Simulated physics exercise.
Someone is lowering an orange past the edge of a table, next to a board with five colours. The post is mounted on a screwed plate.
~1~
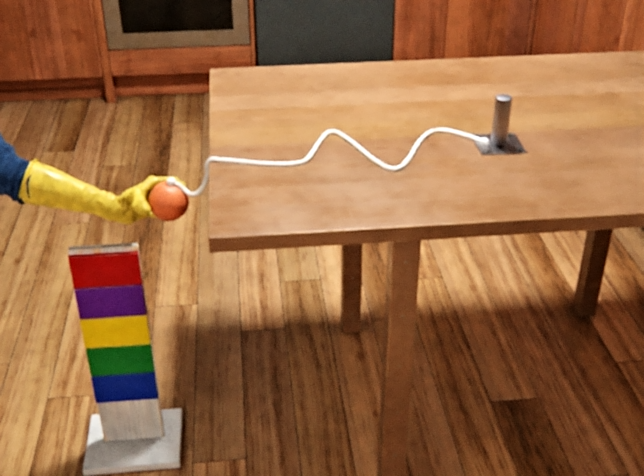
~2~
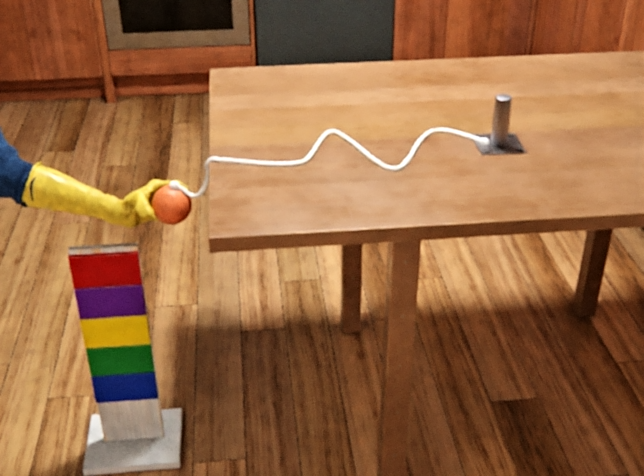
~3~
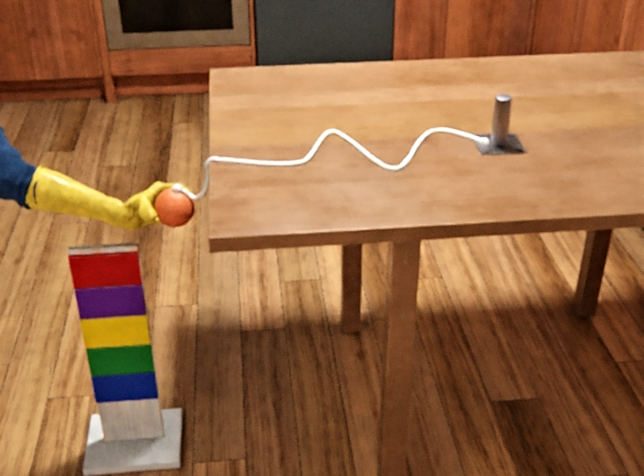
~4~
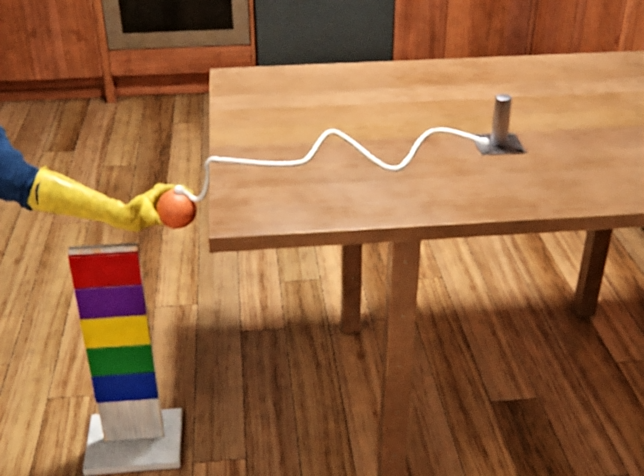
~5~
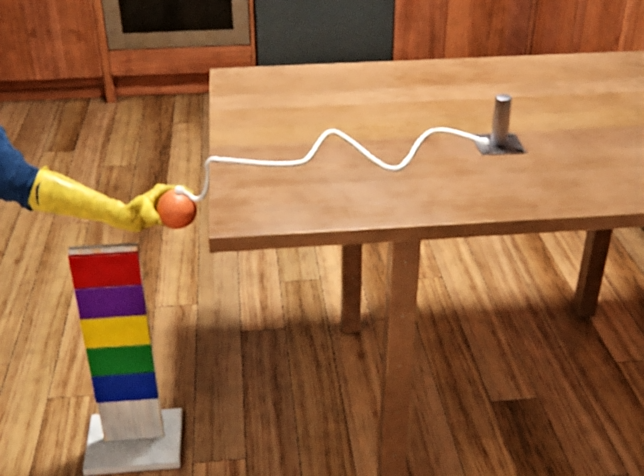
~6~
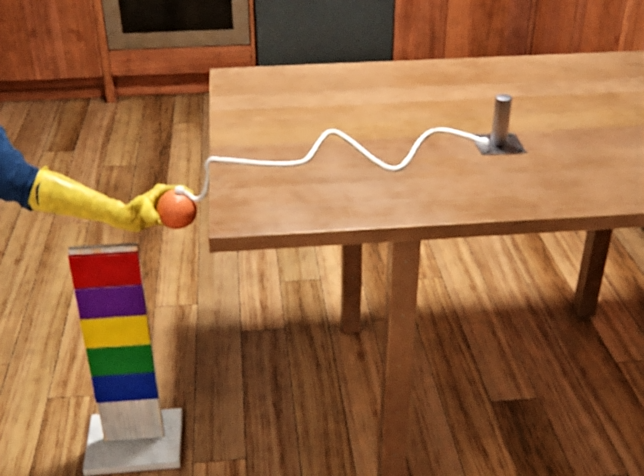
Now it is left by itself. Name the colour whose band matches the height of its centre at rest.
That would be green.
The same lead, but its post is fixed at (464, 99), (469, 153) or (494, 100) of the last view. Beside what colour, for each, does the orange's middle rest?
Going case by case, it's green, blue and finally yellow.
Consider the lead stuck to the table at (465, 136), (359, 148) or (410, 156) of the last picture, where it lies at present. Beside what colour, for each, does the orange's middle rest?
Green, then purple, then yellow.
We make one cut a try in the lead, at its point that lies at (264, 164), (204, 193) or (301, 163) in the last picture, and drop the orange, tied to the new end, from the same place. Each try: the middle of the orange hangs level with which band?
First cut: Red; second: Yellow; third: None, it hangs higher.
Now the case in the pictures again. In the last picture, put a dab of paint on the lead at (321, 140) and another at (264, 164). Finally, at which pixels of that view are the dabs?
One ends up around (209, 171), the other around (220, 248).
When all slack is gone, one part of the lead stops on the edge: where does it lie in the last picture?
That would be the bit at (323, 138).
A little later, orange near (235, 346); level with green.
Next, orange near (209, 352); level with green.
When it is over, orange near (228, 359); level with green. The lead holds its middle at green.
